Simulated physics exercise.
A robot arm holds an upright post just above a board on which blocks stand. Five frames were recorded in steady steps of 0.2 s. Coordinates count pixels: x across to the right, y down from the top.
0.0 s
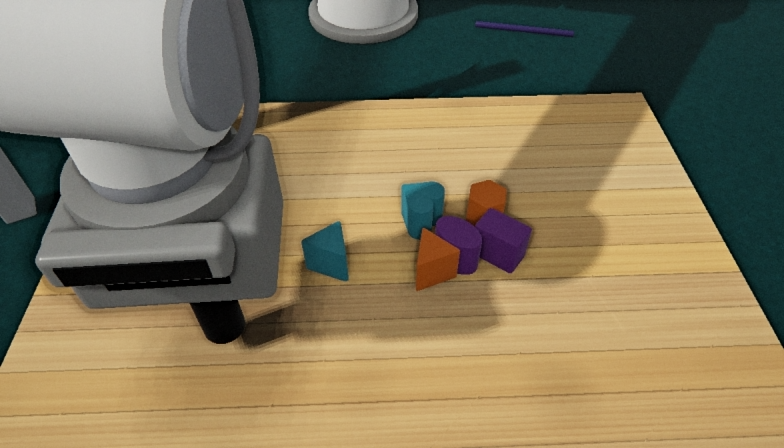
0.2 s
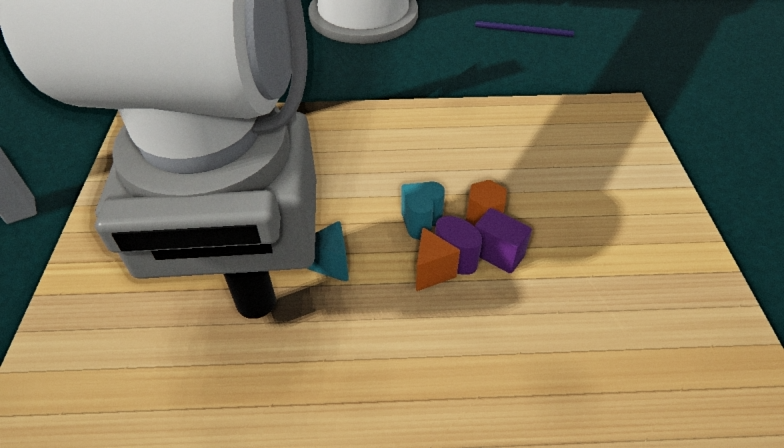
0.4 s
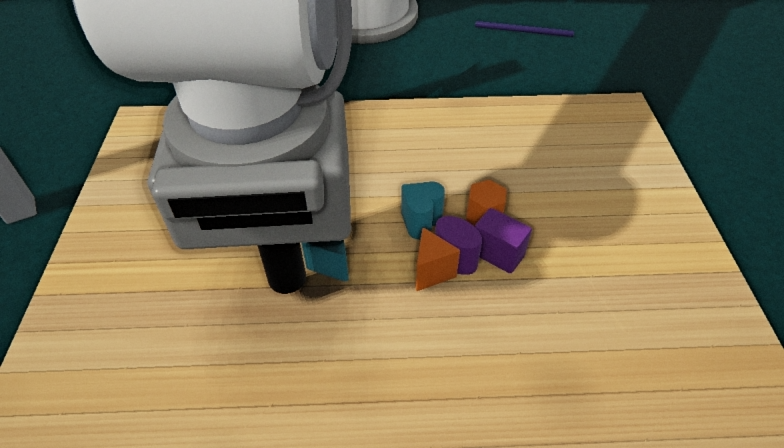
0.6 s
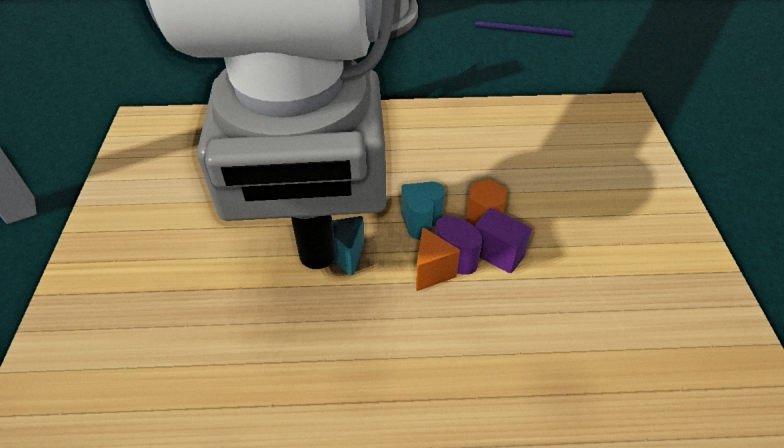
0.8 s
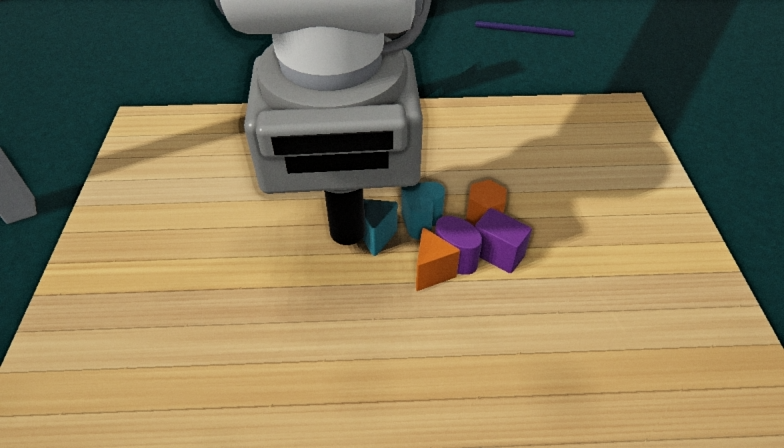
A grey robot arm moves its black post up and rightward across a wooden board, pushing a turquoise triangle toward clustered coloured blocks.
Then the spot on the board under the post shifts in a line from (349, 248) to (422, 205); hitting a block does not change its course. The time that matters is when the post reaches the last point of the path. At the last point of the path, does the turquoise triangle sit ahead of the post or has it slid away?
It is still in front.
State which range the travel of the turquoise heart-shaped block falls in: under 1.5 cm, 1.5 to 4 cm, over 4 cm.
The best fit is over 4 cm.
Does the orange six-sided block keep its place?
I'd say no.
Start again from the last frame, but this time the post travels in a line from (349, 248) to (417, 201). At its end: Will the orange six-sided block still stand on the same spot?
The answer is no.
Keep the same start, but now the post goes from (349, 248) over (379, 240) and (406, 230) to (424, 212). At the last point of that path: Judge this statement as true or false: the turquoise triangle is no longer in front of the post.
Verdict: False.
What follows on the original path. Halfway along, post at (388, 208); turquoise triangle at (413, 184), turned 15° anticlockwise; turquoise heart-shaped block at (446, 184), turned 40° clockwise.
At the end, post at (423, 188); turquoise triangle at (448, 166); turquoise heart-shaped block at (479, 173), turned 55° clockwise; orange triangle not moved; orange six-sided block at (510, 194), turned 50° clockwise.
